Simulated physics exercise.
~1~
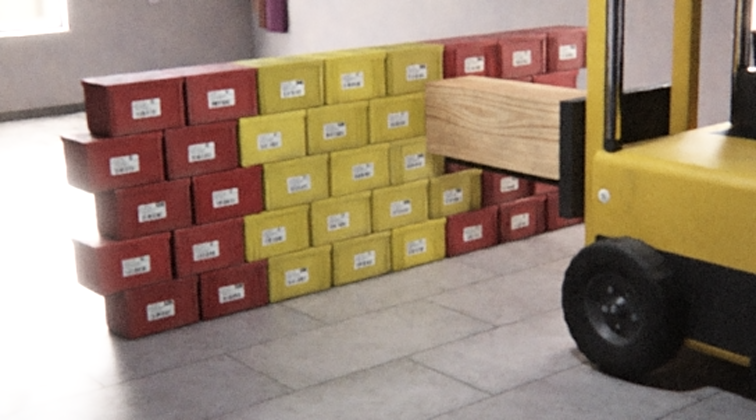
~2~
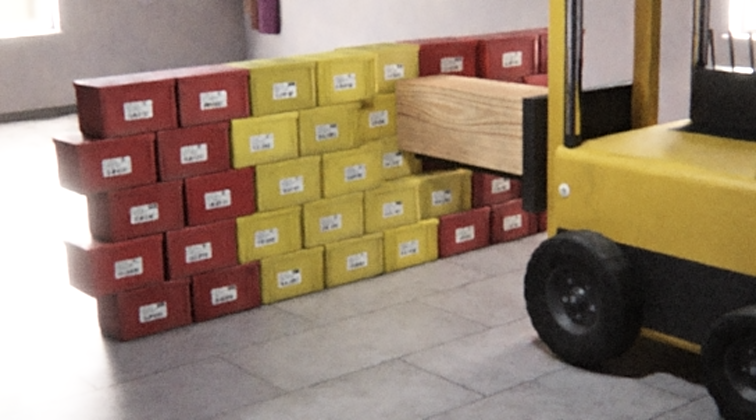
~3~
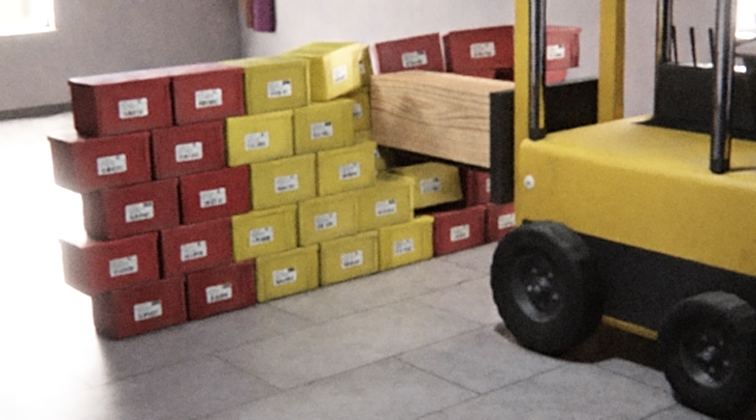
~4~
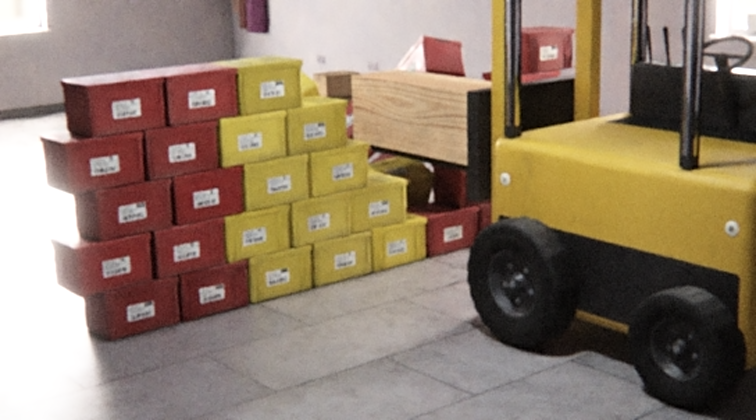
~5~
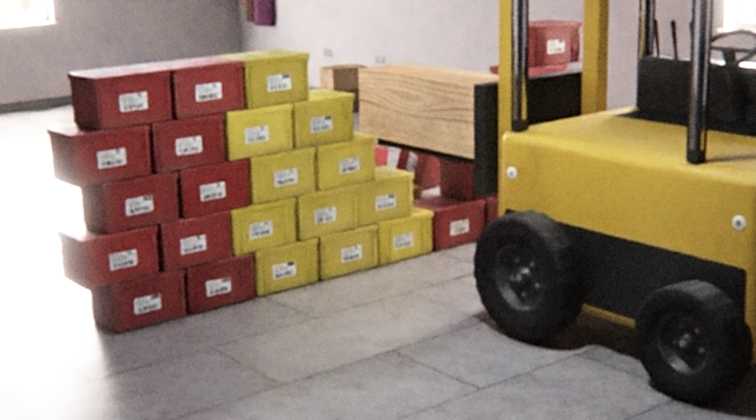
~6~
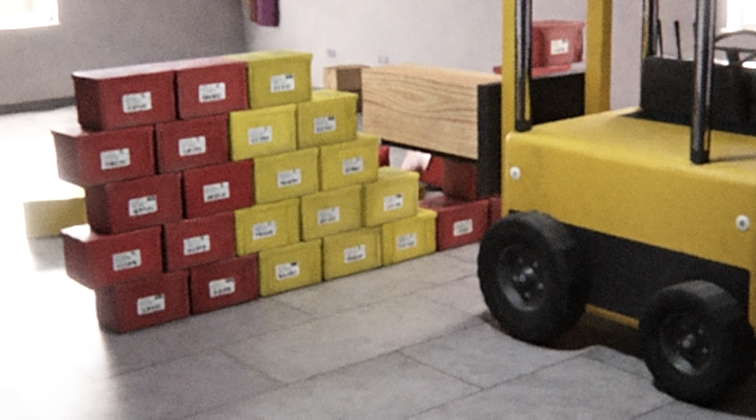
The footage shows a yellow lift truck pushing a wooden crated load into a stacked wall of red and yellow lidded totes, knocking down part of its right side before stopping, while the left section of red and yellow totes remains standing.
